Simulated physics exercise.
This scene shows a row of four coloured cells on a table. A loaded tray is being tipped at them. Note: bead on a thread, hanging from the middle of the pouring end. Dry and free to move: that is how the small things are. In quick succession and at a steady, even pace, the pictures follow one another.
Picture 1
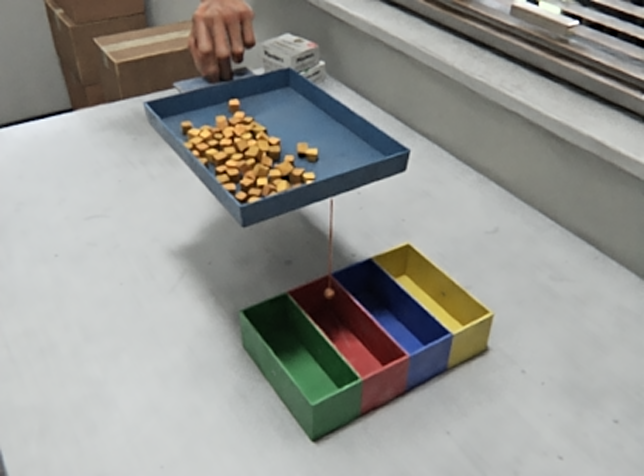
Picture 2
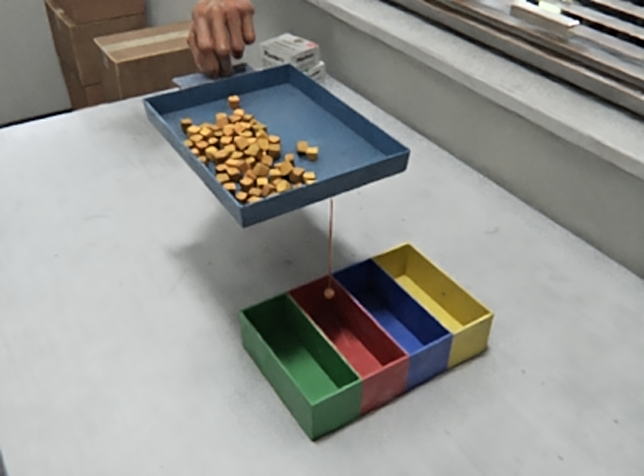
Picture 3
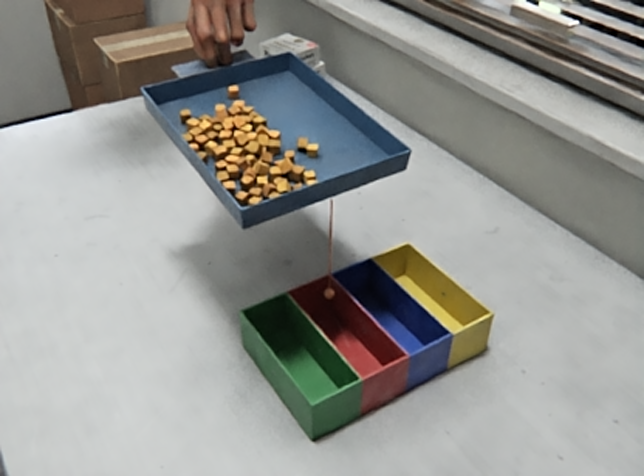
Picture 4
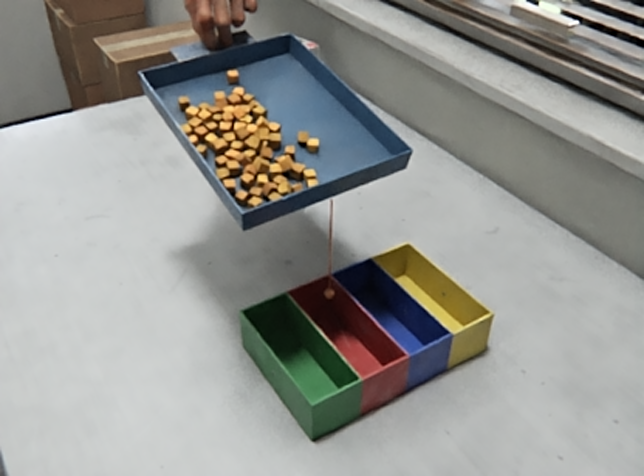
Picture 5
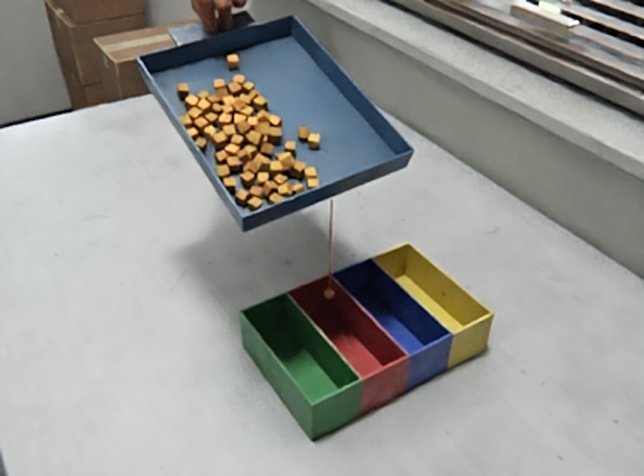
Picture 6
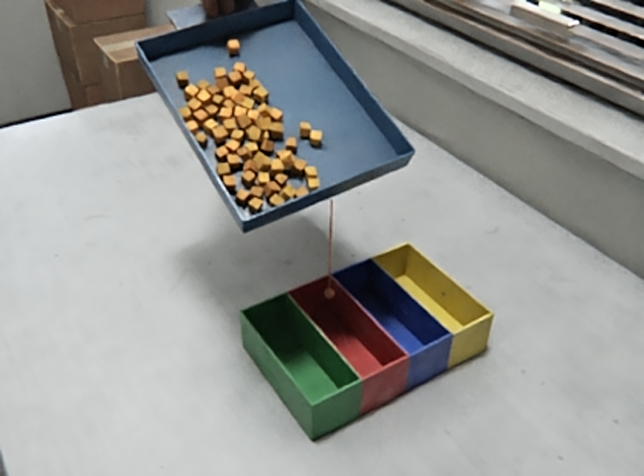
A blue tray of small brown cubes was raised at its back by a hand, tilting steadily steeper toward its front left corner above green, red, blue and yellow cells, while the cubes barely shifted.
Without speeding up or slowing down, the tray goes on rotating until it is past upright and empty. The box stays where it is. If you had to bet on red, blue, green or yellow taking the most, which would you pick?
I would pick green.
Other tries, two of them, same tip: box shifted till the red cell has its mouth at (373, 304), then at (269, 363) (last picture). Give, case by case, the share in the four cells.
Roughly 30 % and then 80 %.
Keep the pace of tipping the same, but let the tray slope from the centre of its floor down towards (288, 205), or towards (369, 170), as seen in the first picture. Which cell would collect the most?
Try 1 - that green cell / try 2 - blue.
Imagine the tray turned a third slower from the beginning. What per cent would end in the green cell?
Around 30 percent.
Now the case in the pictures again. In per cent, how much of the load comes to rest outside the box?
Near 40 %.
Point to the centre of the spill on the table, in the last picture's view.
It centres at roughly (296, 470).
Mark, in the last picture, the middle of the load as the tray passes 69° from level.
Somewhere about (280, 174).
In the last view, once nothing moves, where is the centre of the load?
Resting centre, last picture - approx. (313, 405).
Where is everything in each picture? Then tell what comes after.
The first picture shows corners of the pouring end near (242, 204) and (408, 150), level; middle of the load near (250, 156), croutons; bead on its thread near (329, 293); green cell near (337, 407); red cell near (385, 382); blue cell near (429, 359); yellow cell near (470, 338).
The second picture shows corners of the pouring end near (242, 205) and (408, 150), level; middle of the load near (249, 154).
The third picture shows corners of the pouring end near (242, 207) and (409, 149), tipped barely, lowest at the left corner; middle of the load near (249, 150).
The fourth picture shows corners of the pouring end near (243, 211) and (410, 149), tipped a little, lowest at the left corner; middle of the load near (249, 143).
The fifth picture shows corners of the pouring end near (244, 215) and (411, 149), tipped clearly, lowest at the left corner; middle of the load near (250, 137).
The sixth picture shows corners of the pouring end near (245, 218) and (413, 150), tipped clearly, lowest at the left corner; middle of the load near (250, 132); green cell near (337, 407); red cell near (385, 382); blue cell near (429, 359); yellow cell near (470, 338).
Shortly afterwards, tray tipped steeply; the whole lot on the tray.
Next, tray tipped past a quarter turn; all but a few on the tray; only a few in the green cell; only a few falling or outside the box.
Some moments later, tray tipped past a quarter turn; near half in the green cell; a little in the red cell; only a few in the blue cell; near a third falling or outside the box.
In the end, tray tipped past a quarter turn; near half in the green cell; a little in the red cell; only a few in the blue cell; none at all in the yellow cell; near a third outside the box.
